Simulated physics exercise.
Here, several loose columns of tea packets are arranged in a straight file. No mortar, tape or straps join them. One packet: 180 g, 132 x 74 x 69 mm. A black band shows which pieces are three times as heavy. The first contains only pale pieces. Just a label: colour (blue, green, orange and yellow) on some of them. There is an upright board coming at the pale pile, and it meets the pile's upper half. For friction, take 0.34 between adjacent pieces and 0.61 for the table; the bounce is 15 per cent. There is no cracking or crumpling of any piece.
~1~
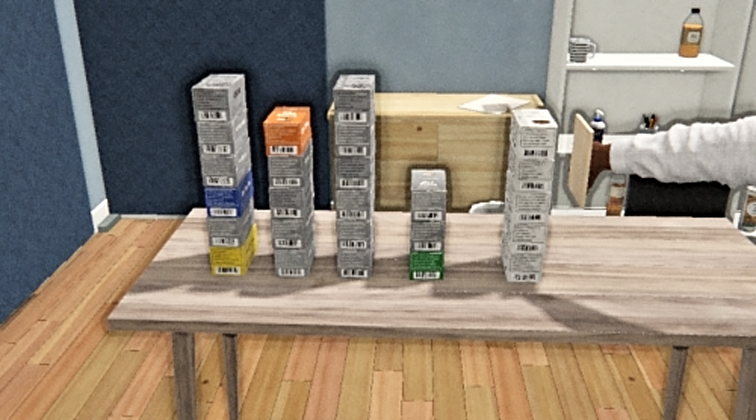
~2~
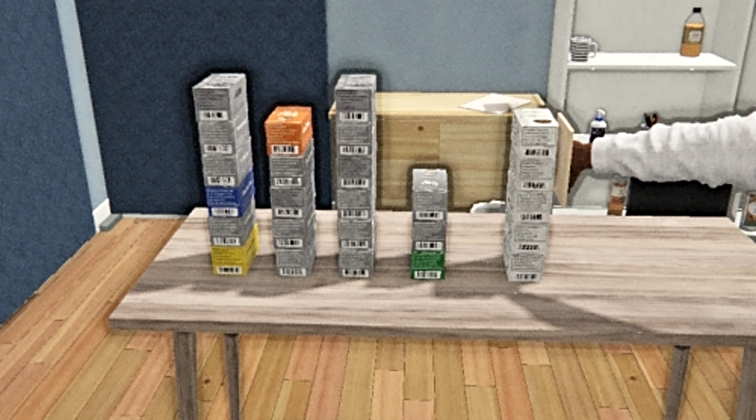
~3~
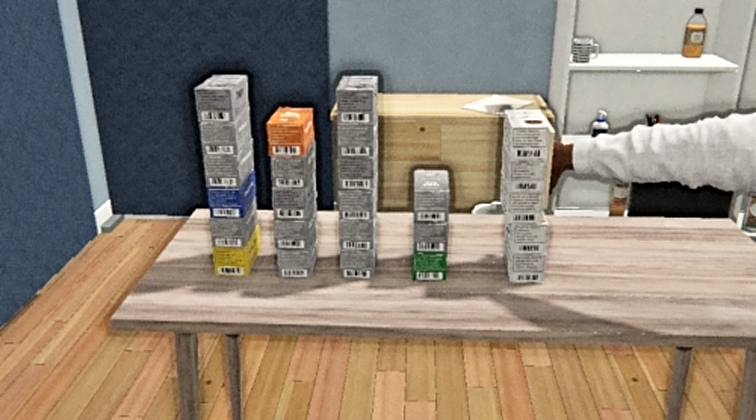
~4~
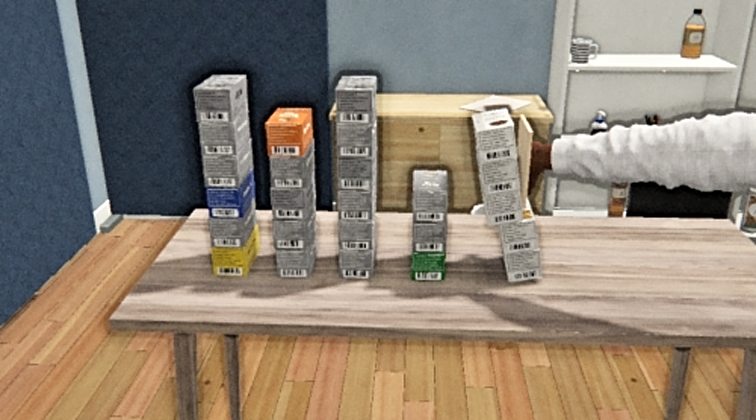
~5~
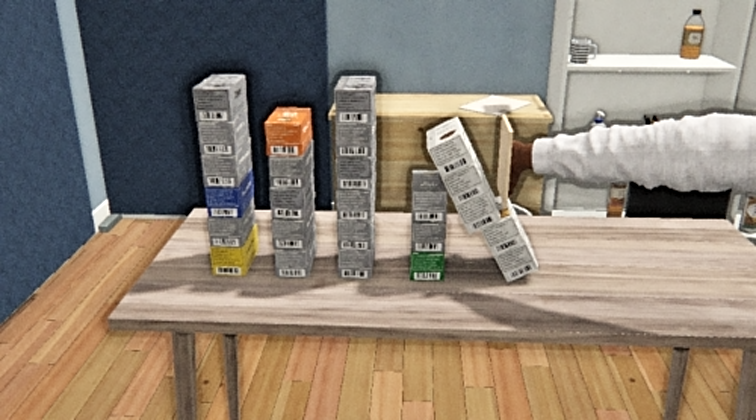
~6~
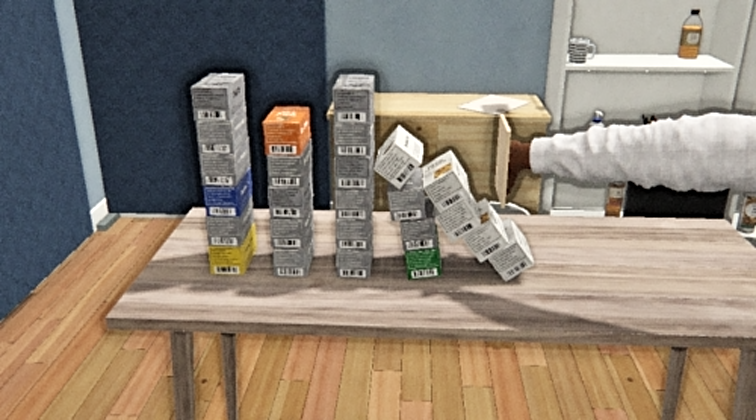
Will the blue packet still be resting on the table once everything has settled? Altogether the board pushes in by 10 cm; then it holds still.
My bet is it is a goner.
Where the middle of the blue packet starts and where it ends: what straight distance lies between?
Close to 102 cm, start to finish.
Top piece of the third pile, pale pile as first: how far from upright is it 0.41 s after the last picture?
Its lean is roughly 10 degrees.
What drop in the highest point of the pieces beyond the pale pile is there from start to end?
The top ends up some 19 cm lower.
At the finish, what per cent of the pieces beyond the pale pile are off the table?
Estimate: Close to 30%.
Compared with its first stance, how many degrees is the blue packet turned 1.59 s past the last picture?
I'd estimate close to 180°.
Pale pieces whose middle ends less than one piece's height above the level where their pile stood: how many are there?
2.
Then, 0.41 s after the last picture, 5 of the pale pile down; none of the 20 other packets off the table, 11 disturbed; blue packet unmoved; green packet leaning 26°.
Then, 0.95 s after the last picture, 5 of the pale pile down; none of the 20 other packets off the table, 20 disturbed; blue packet leaning 16°; green packet leaning 44°.
Then, 1.23 s after the last picture, 5 of the pale pile down; none of the 20 other packets off the table, 20 disturbed; blue packet on its side; orange packet on its side.
Then, 1.59 s after the last picture, 5 of the pale pile down; 5 of the 20 other packets off the table; blue packet upside down; orange packet upside down.
By the end, 5 of the pale pile down; 6 of the 20 other packets off the table; blue packet upside down; yellow packet on its side; orange packet on its side. As the last picture would show them, middles, yellow packet near (200, 246).
